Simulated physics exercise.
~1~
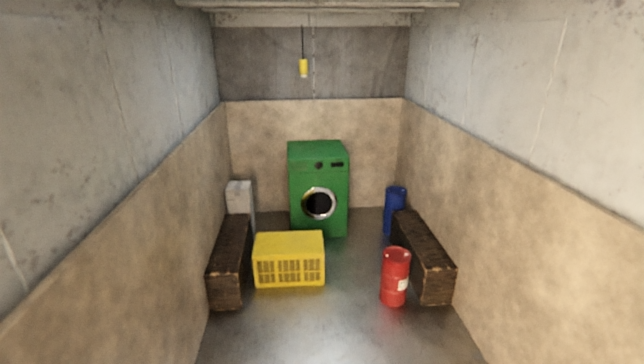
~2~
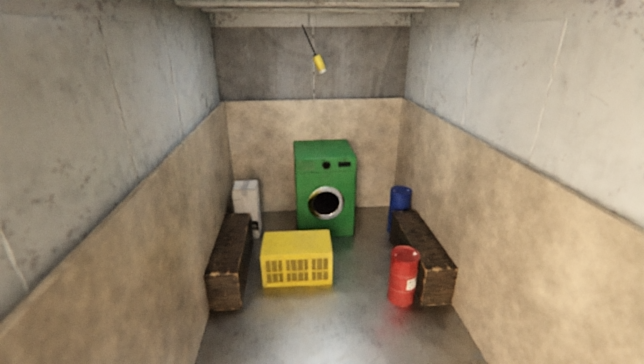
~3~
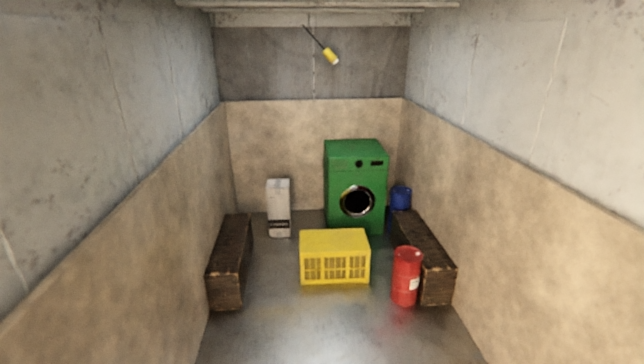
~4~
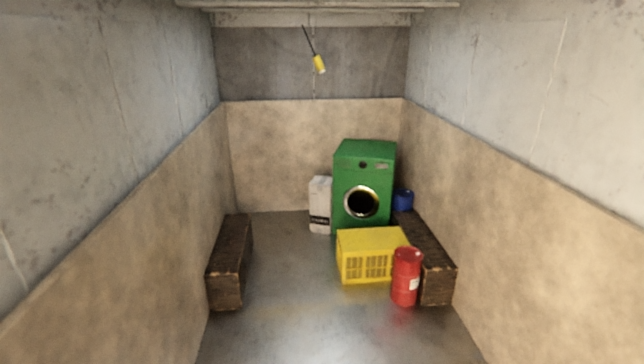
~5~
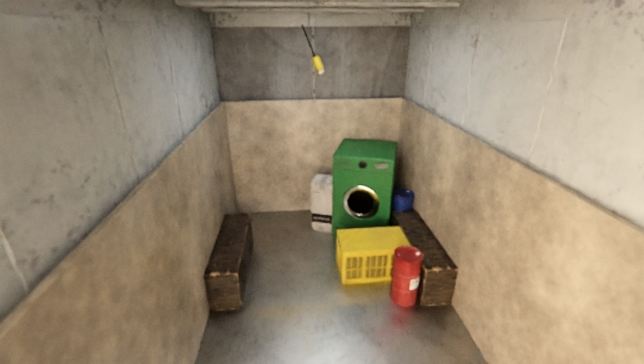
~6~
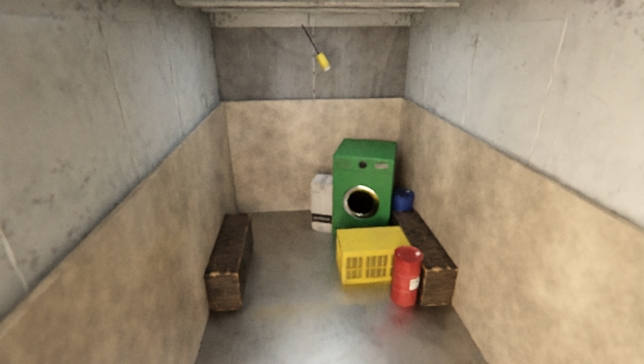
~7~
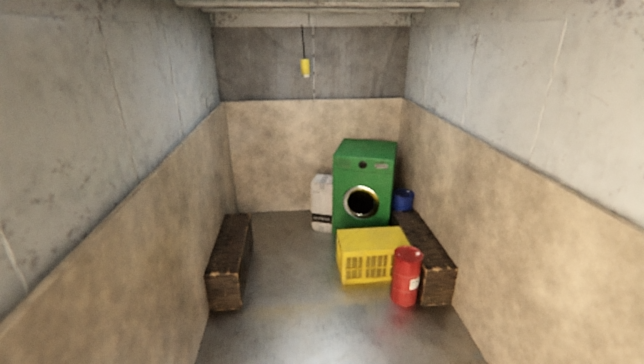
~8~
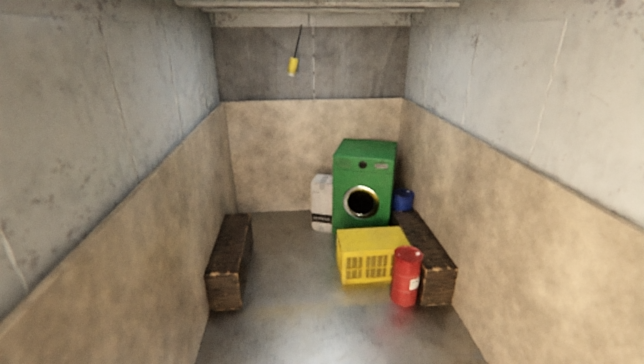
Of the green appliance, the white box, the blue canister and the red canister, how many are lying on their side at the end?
None of them are lying on their side. The green appliance, the white box and both canisters are all still upright at the end.
